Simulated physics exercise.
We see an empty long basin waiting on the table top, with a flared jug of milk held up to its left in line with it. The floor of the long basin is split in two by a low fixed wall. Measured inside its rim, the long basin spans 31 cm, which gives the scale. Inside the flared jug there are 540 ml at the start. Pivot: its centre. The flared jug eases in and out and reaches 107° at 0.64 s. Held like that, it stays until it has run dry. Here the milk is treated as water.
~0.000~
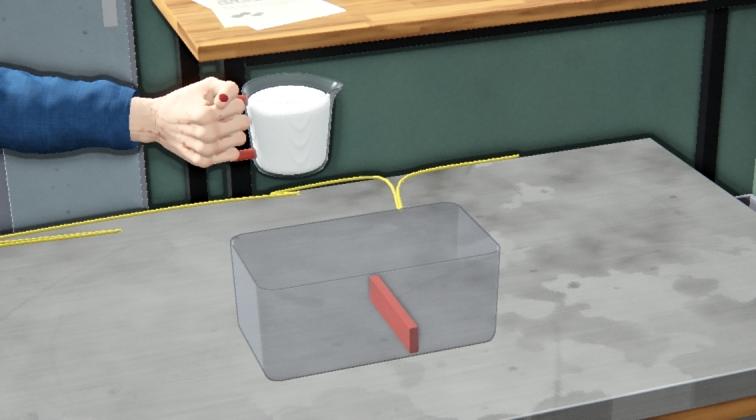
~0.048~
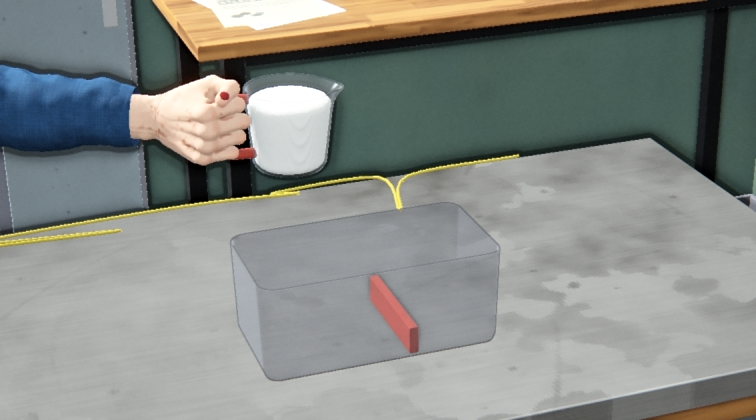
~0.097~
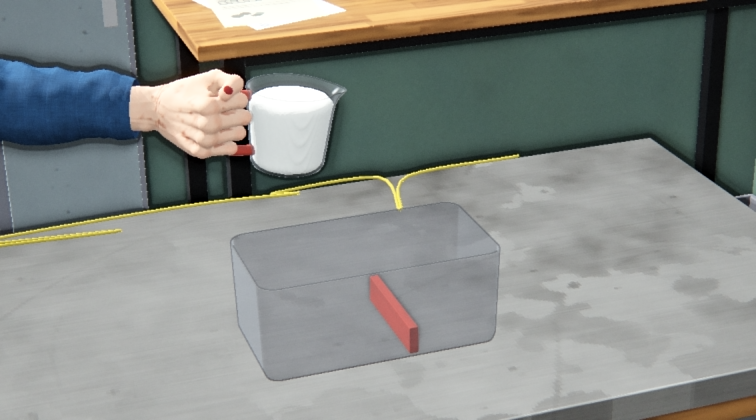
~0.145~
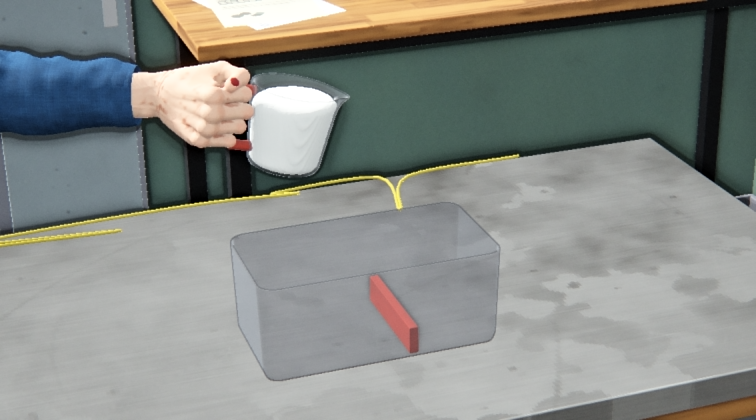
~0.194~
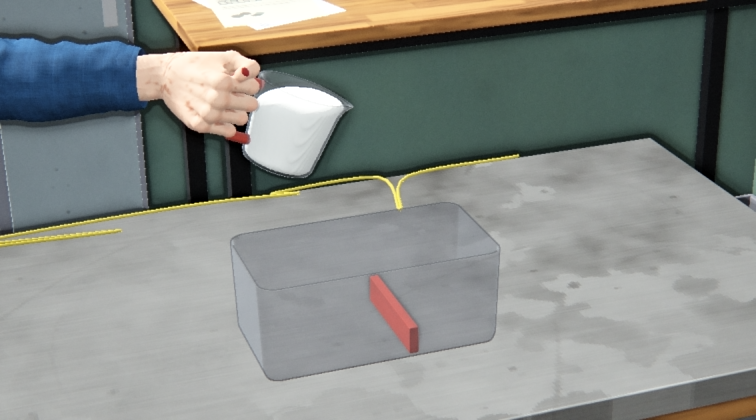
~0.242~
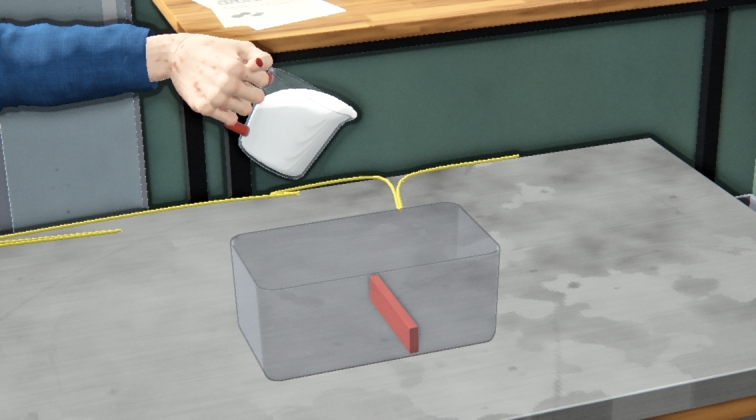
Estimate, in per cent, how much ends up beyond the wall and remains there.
Roughly 51 % ends up beyond the wall.
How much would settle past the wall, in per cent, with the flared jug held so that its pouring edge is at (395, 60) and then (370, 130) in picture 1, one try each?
Respectively 55 and 75 %.
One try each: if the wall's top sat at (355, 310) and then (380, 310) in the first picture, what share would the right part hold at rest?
First try about 90 %, second try about 80 %.
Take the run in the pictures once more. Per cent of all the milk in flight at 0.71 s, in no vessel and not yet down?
About 14 percent.
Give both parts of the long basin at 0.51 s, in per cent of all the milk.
About 2 left, 18 right.
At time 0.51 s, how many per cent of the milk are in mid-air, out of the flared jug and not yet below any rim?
36 %.
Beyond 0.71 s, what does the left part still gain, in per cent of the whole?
It comes to some 18 per cent.
By 0.51 s the tilt is 97° and 43 per cent is still to pour, 2 is left of the wall and 19 right of it.
By 0.71 s the tilt is 107° and 6 per cent is still to pour, 31 is left of the wall and 50 right of it.
By 0.92 s the tilt is 107° and 0 per cent is still to pour, 47 is left of the wall and 50 right of it.
By 1.14 s the tilt is 107° and 0 per cent is still to pour, 48 is left of the wall and 51 right of it.
At rest 48 per cent lies left of the wall, 51 right of it and 2 outside.
